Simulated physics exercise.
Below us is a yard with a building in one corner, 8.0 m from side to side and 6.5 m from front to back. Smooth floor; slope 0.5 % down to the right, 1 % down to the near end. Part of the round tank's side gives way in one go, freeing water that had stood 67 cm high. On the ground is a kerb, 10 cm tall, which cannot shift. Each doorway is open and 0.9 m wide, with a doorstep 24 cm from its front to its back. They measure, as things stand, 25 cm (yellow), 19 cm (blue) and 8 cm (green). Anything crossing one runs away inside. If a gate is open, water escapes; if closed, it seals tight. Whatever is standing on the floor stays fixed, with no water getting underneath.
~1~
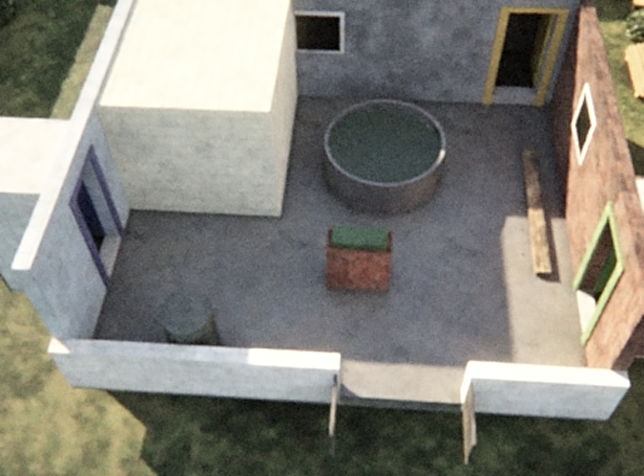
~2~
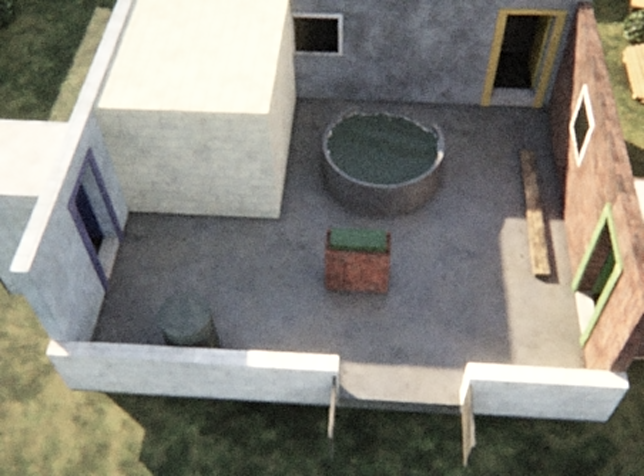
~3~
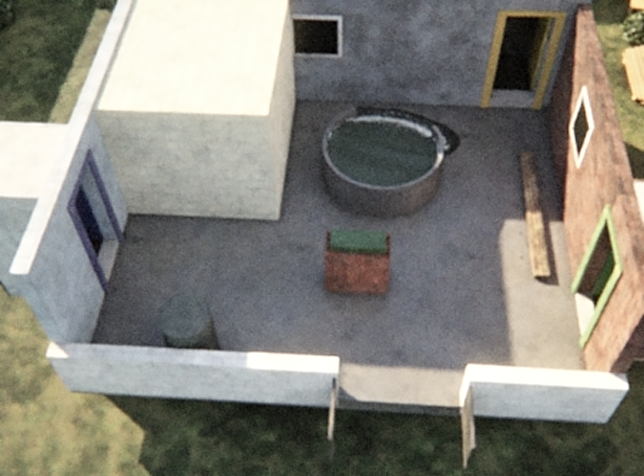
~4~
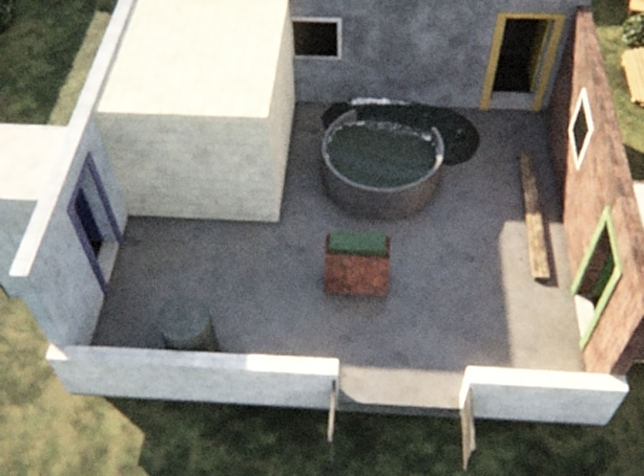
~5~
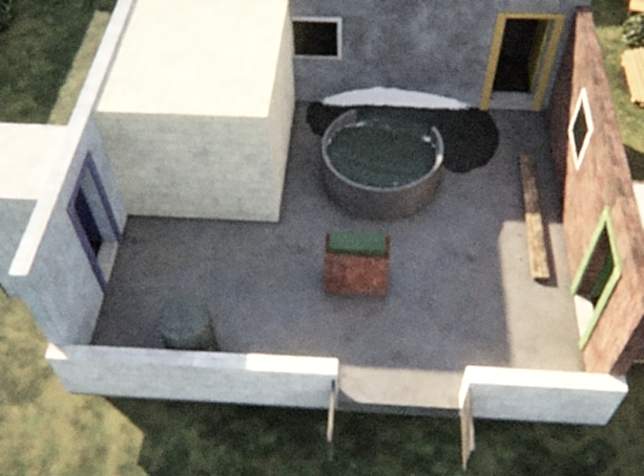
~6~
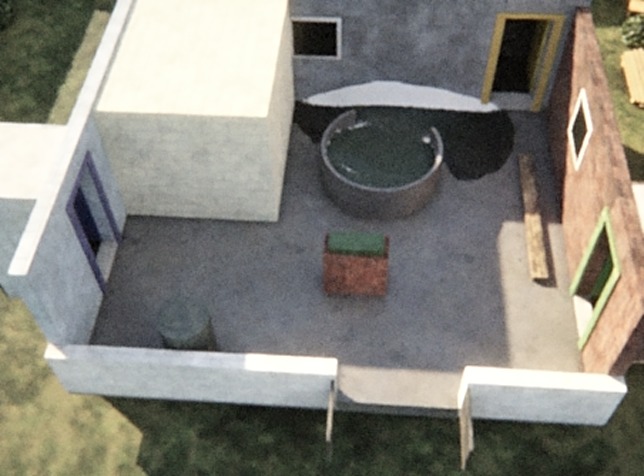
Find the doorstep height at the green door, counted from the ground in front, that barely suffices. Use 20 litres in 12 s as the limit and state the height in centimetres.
It barely suffices at around 7 cm.
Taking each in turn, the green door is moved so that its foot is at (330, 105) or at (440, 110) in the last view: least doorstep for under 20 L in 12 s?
First place around 18 cm, second around 31 cm.
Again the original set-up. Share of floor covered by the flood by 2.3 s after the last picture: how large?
I'd say near 35 percent is wet.
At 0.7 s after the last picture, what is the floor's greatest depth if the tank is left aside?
Max depth: Near 46 cm.
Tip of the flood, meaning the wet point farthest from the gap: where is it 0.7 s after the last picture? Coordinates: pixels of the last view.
In the last picture, around (542, 111).
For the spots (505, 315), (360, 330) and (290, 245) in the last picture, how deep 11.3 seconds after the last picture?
In that order: 8, 5 and 2 cm.
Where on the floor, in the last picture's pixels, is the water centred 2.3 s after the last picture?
Approximately (421, 157).
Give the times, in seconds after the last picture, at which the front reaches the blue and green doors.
Arrival times: Blue at 8.5 seconds, green at 2.2 seconds.
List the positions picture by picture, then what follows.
The round tank at (385, 144) is whole and still, 67 cm deep; the green door at (597, 280) is dry, in the first picture.
The front is at a hidden place, 0.3 m from the gap on the far side; 0.4 m2 of floor is wet, 67 cm left at the back, in the second picture.
The gap is on the far side, the front 0.7 m out at a hidden place; the back of the round tank holds 67 cm, in the third picture.
The front is at (468, 124), 1.2 m from the gap on the far side; 3.0 m2 of floor is wet, 67 cm left at the back, in the fourth picture.
The gap is on the far side, the front 1.7 m out at (481, 110); the back of the round tank holds 64 cm, in the fifth picture.
Water pours out on the far side and has run 2.1 m, to (504, 109); about 7 cm deep outside, 56 cm at the back; the green door at (593, 285), 5.1 m from the gap, is still 3.7 m from the nearest water, in the sixth picture.
Then, 0.7 s after the last picture water covers 15 % of the floor, deepest (46 cm) near (393, 111); it has not reached the green door.
Then, 2.3 s after the last picture water covers 35 % of the floor, deepest (30 cm) near (544, 123); 8 cm at the green door, 0 litres in over its 8 cm doorstep.
Then, 11.3 s after the last picture water covers 95 % of the floor, deepest (12 cm) near (586, 402); 9 cm at the green door, 12 litres in over its 8 cm doorstep.
At the green door as built, the water peaked near 11 cm, 9.9 s after the last picture.
With a doorstep of 6.5 cm, 26 litres would have come in within the 12 s; with 8 cm, 12 litres. So under 20 litres takes about 7 cm.
